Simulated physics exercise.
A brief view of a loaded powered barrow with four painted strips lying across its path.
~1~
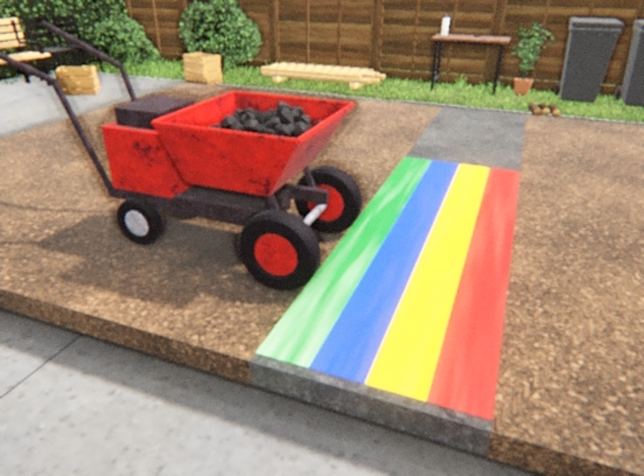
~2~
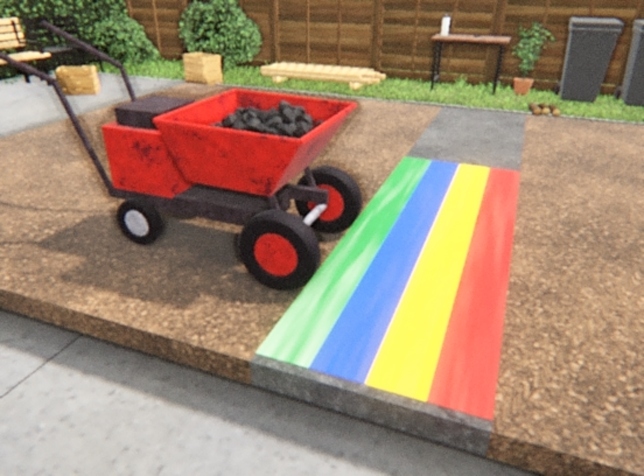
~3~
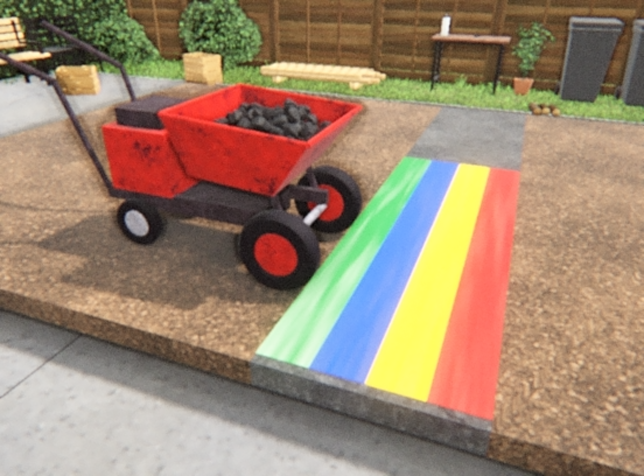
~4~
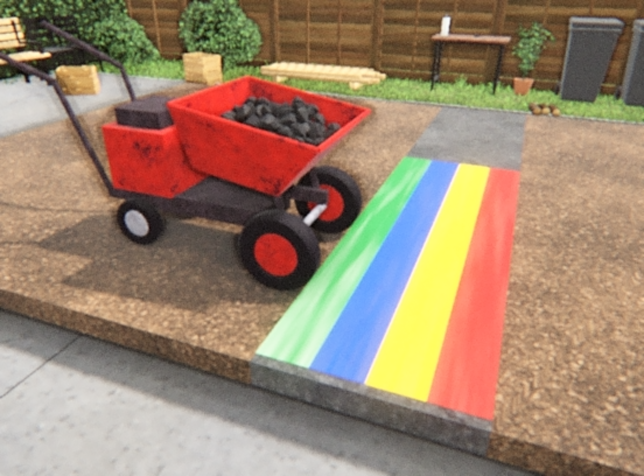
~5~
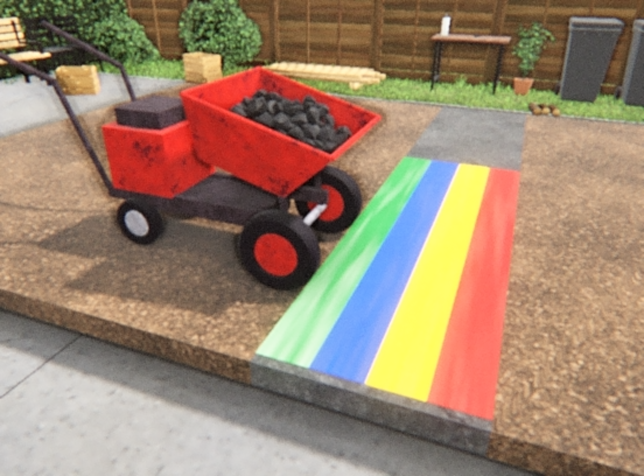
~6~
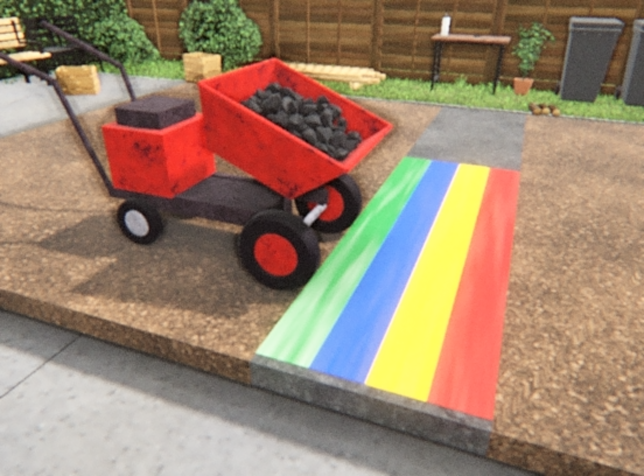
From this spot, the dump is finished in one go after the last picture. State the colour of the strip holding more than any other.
It is yellow.
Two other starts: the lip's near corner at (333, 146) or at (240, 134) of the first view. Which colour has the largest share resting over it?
Taking them in order, it would be that red strip and then the blue strip.
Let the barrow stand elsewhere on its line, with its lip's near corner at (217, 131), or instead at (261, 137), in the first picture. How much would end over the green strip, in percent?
The first position yields around 30 per cent; the second yields around 0 per cent.
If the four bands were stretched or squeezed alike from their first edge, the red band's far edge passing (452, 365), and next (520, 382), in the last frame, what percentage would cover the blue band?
0 per cent, then 10 per cent, roughly.
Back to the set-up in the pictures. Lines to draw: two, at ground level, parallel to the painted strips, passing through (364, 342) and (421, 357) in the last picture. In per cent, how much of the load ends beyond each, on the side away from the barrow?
Close to 70 per cent, then close to 50 per cent.
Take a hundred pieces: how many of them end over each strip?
Here's the split: Green strip gets 0 %, blue strip 0 %, yellow strip 40 %, red strip 25 %.
Shortly afterwards, skip tipped steeply; the whole lot in the skip.
Next, skip tipped right over; near two thirds in the skip; near a quarter over the yellow strip; a little over the red strip; only a few off the paint.
Some moments later, skip tipped right over; near a quarter in the skip; only a few over the blue strip; near a third over the yellow strip; near a quarter over the red strip; a little off the paint.
In the end, skip tipped right over; near a quarter in the skip; none at all over the green strip; only a few over the blue strip; near a third over the yellow strip; near a quarter over the red strip; a little off the paint.
